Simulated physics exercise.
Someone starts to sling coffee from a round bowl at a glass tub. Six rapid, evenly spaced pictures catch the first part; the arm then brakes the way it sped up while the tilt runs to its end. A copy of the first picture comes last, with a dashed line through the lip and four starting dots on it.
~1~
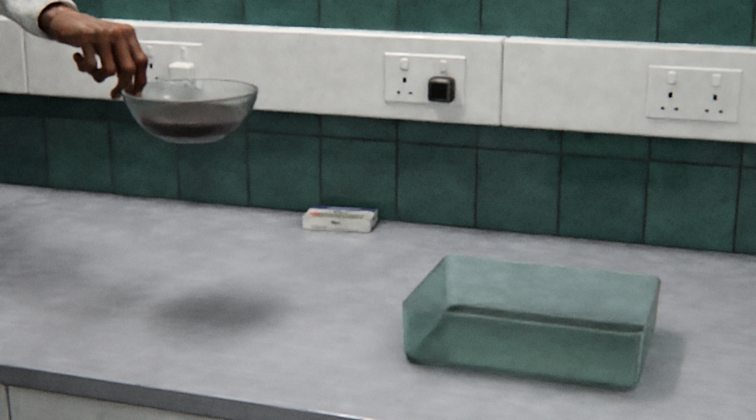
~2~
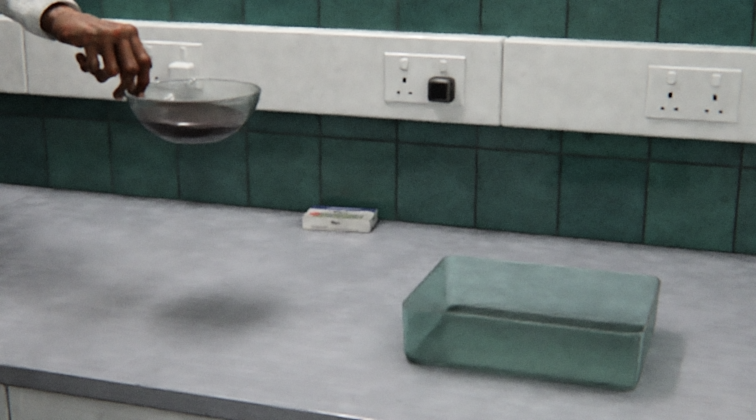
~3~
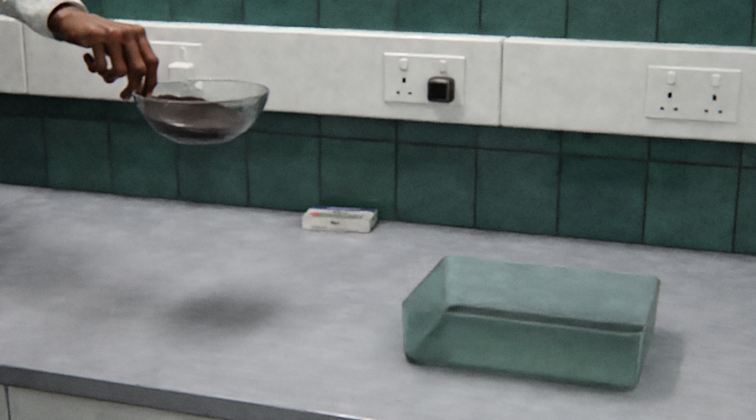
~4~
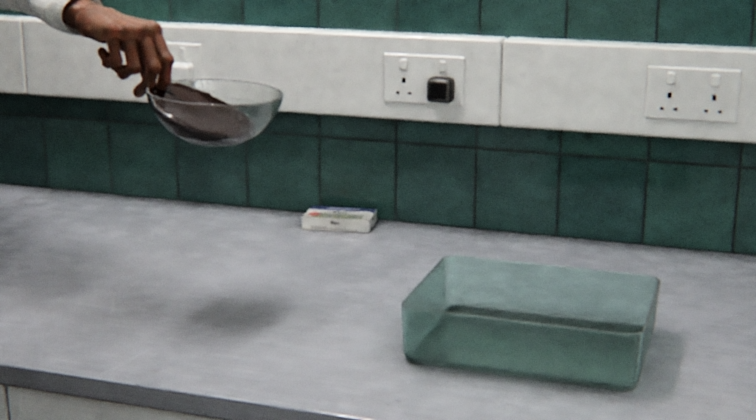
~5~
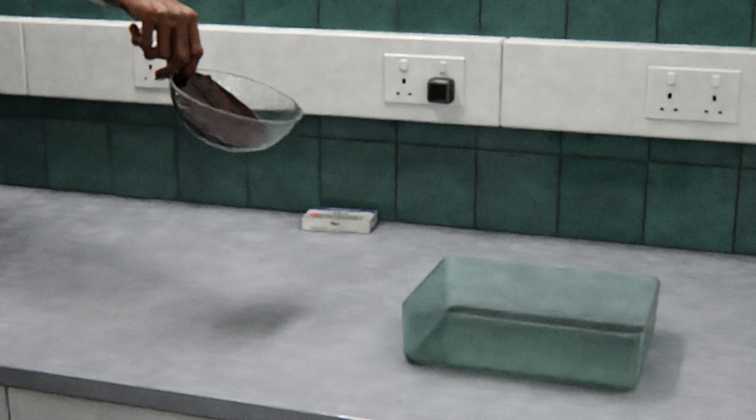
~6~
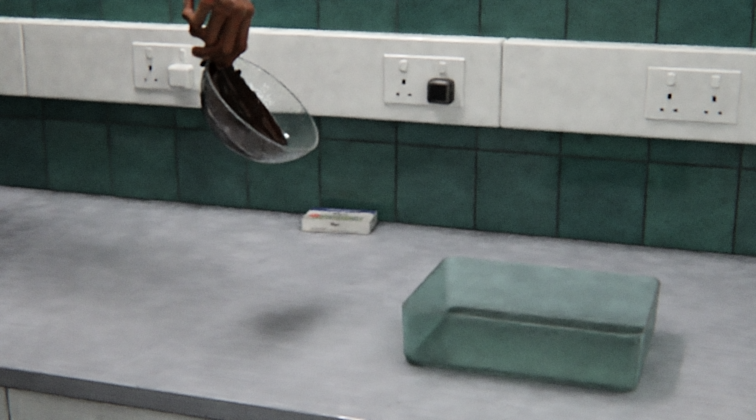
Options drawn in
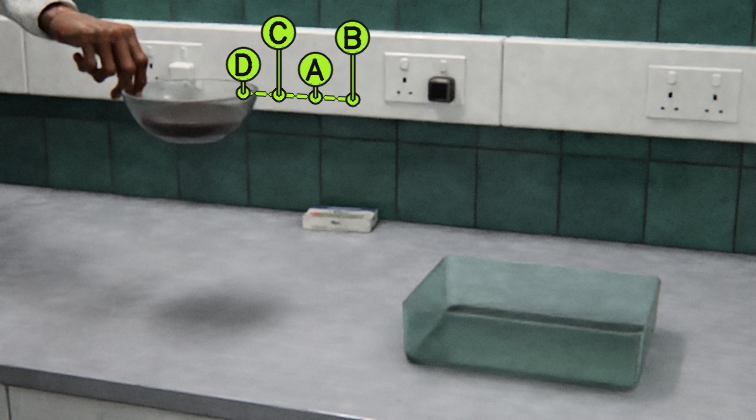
On a grey counter against green tiles, a hand held a clear round bowl of something dark above the surface, then moved it right and tilted it steeply, with a glass tub sitting further right.
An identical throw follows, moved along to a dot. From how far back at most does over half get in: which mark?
A will do.
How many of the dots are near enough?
Two of them.
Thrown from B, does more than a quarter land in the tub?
Yes, it does.
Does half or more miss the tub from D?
Yes, it does.
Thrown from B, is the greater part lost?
No, that is safe.
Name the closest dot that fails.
That would be C.
In lime, A at (315, 97); B at (352, 99); C at (278, 94); D at (243, 92).
With A, about 68 % lands in the tub, 14 % falls short and 18 % goes beside or beyond.
With B, about 68 % lands in the tub, 8 % falls short and 24 % goes beside or beyond.
With C, about 20 % lands in the tub, 73 % falls short and 7 % goes beside or beyond.
With D, about 0 % lands in the tub, 98 % falls short.
